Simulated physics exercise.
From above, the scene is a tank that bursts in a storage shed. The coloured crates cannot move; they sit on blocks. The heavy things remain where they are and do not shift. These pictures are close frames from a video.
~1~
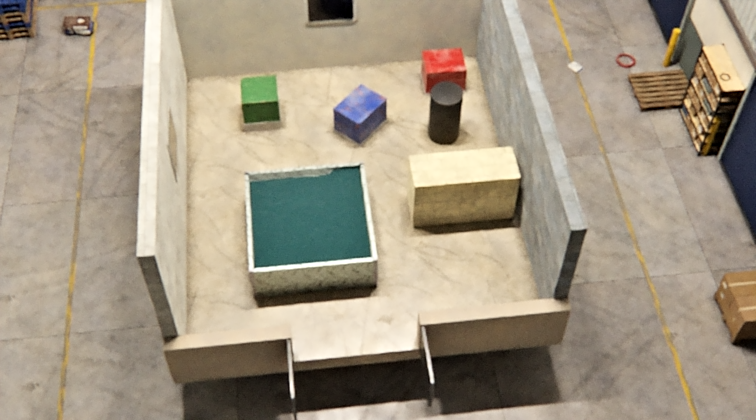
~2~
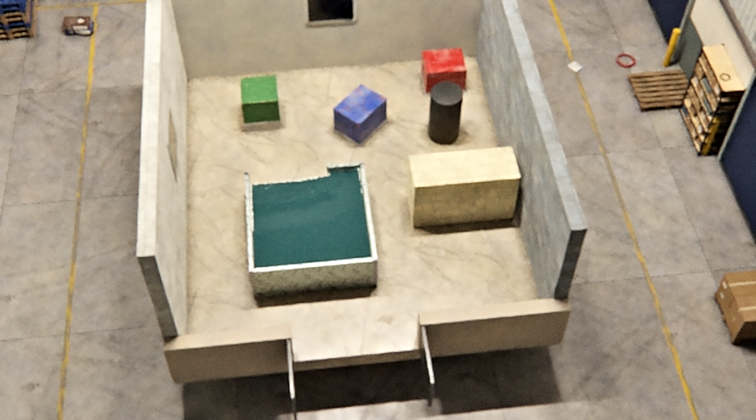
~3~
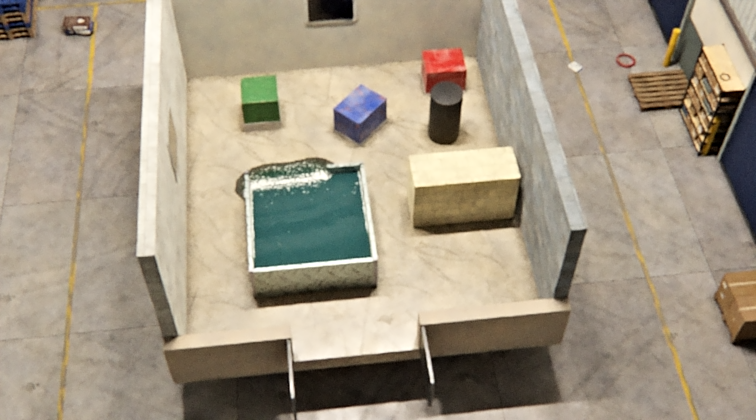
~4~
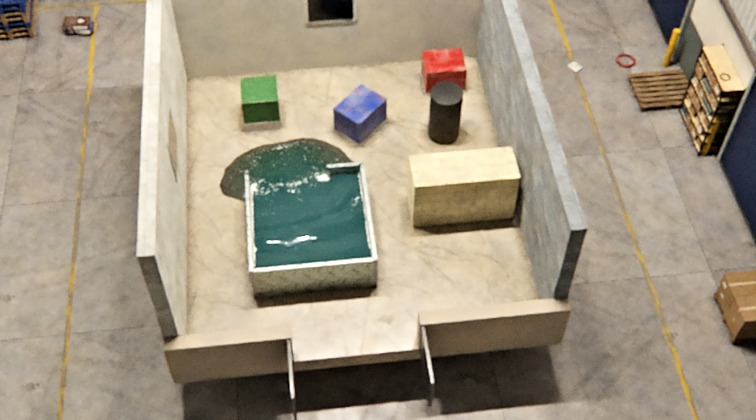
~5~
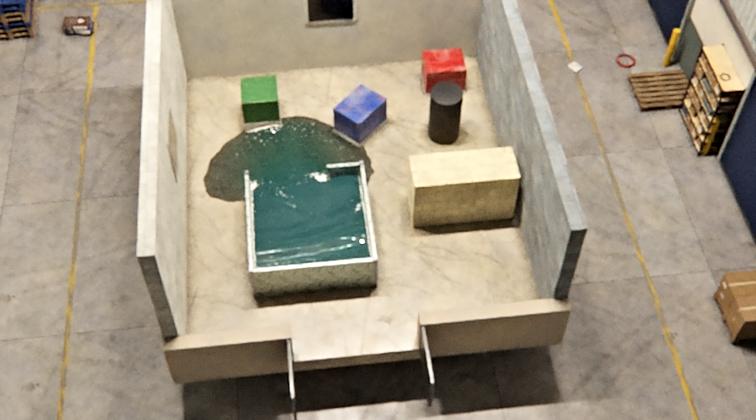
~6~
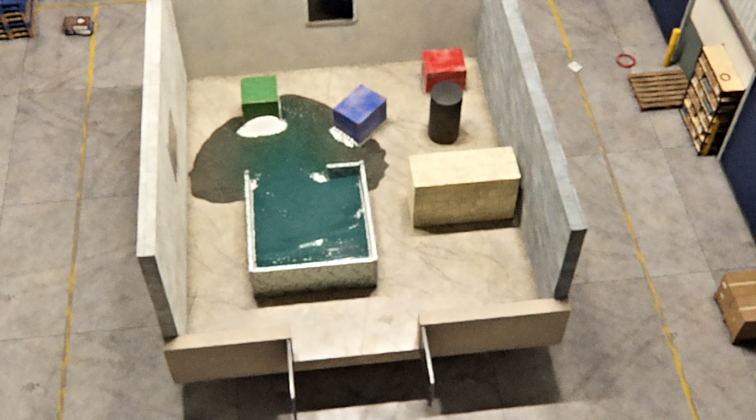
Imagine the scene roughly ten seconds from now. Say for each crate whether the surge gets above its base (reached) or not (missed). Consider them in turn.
Blue crate: Reached; green crate: Reached; red crate: Reached.
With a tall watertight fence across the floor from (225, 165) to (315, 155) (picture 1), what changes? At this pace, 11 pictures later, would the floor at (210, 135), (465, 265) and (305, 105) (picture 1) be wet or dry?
One by one: Soaked, spared, soaked.
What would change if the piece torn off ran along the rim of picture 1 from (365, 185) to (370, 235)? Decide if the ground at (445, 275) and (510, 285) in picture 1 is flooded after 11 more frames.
Result, in order - waterlogged, waterlogged.
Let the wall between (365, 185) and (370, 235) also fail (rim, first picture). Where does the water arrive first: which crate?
The one in blue.
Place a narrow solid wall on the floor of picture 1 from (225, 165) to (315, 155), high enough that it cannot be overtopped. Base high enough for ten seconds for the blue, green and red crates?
Blue is flooded; green is left untouched; red is flooded.
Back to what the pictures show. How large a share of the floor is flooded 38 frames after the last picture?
80 %.
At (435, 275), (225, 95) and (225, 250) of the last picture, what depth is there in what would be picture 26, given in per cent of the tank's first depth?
0, 25 and 4 per cent, roughly.
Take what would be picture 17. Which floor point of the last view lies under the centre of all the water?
The spot I would choose is (289, 170).
A moment on, water covers 30 % of the floor; the blue crate water round its plinth, the green crate water round its plinth, the red crate not reached.
Next, water covers 40 % of the floor; the blue crate water round its plinth, the green crate water round its plinth, the red crate water round its plinth.
Then, water covers 55 % of the floor; the blue crate water round its plinth, the green crate water round its plinth, the red crate water round its plinth.
Later, water covers 80 % of the floor; the blue crate water round its plinth, the green crate water round its plinth, the red crate water round its plinth.
In the end, water covers 95 % of the floor; the blue crate was topped, the green crate was topped, the red crate was topped.
